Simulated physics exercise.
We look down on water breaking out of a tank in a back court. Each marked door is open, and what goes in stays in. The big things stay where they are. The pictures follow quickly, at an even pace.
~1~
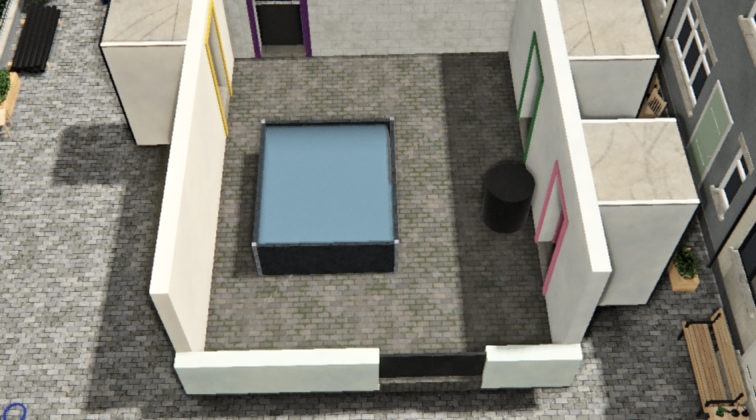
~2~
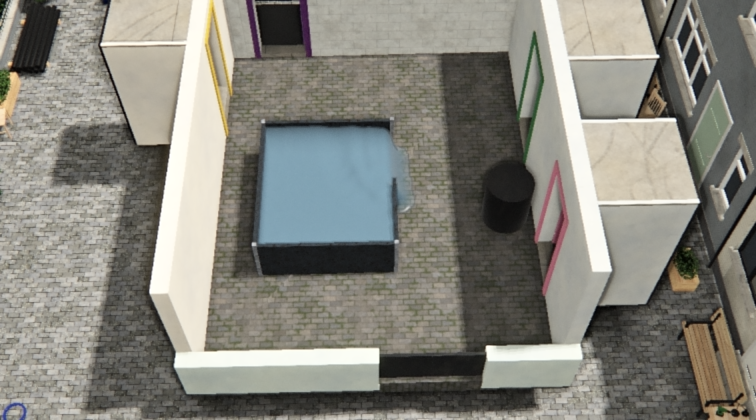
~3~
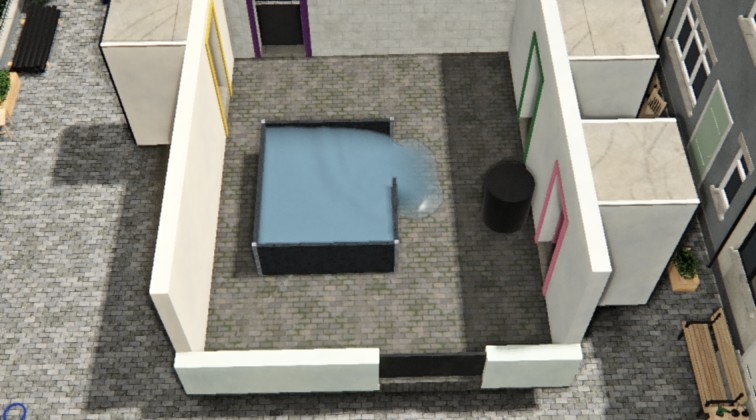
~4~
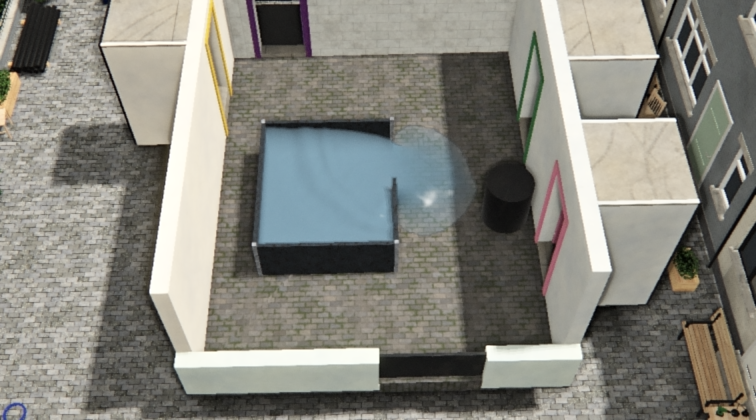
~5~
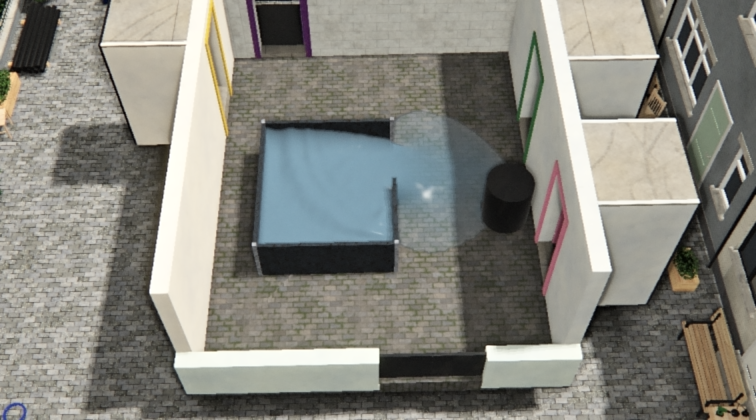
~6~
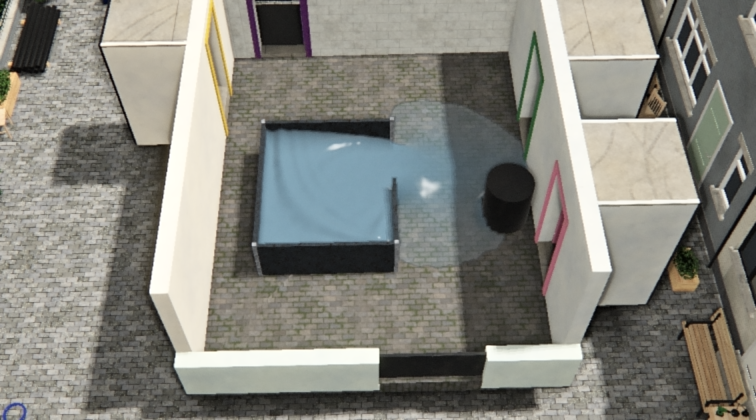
Blue water sits still in a square, dark-walled tank inside a walled, paved court, then starts pouring through a gap in the tank's right side. It fans out across the paving in a widening, rounded sheet, spreading around the black barrel while ripples curve over the tank's surface.
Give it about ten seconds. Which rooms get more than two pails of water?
In the end: The yellow door stays under that; the green door takes more than that; the purple door takes more than that; the pink door stays under that.
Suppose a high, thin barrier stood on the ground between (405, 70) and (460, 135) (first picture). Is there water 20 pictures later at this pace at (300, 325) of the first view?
There: Free of water.
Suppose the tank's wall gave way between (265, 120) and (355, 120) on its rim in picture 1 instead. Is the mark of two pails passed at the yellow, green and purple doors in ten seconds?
Then: The yellow one takes less; the green one takes less; the purple one takes more.
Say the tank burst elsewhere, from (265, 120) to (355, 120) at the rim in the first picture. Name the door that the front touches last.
Last comes the pink one.
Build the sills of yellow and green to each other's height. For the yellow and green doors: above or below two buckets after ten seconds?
One by one: The yellow door is over; the green door goes over.
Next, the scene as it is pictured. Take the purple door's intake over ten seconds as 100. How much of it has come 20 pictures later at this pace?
Near 0 in a hundred.
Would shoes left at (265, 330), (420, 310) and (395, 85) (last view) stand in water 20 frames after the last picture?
In turn: Free of water, awash, awash.
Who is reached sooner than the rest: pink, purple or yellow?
That is the pink door.
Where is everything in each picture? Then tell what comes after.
In the first frame, still water in the water tank at (327, 182).
In the second frame, water pours out at (391, 171) and has run to a hidden place.
In the third frame, water pours out at (391, 171) and has run to (434, 206).
In the fourth frame, water pours out at (391, 172) and has run to (471, 194).
In the fifth frame, water pours out at (391, 172) and has run to a hidden place.
In the sixth frame, the front is at (522, 147), out from the gap at (391, 172).
A moment on, water covers 30 % of the floor; the yellow door not reached, the green door over two buckets in, the purple door not reached, the pink door wet at the sill, nothing in.
Next, water covers 40 % of the floor; the yellow door not reached, the green door far over two buckets in, the purple door not reached, the pink door wet at the sill, nothing in.
Then, water covers 60 % of the floor; the yellow door not reached, the green door far over two buckets in, the purple door wet at the sill, nothing in, the pink door wet at the sill, nothing in.
Later, water covers 95 % of the floor; the yellow door wet at the sill, nothing in, the green door far over two buckets in, the purple door wet at the sill, nothing in, the pink door under two buckets in.
In the end, water covers 100 % of the floor; the yellow door wet at the sill, nothing in, the green door far over two buckets in, the purple door over two buckets in, the pink door under two buckets in.
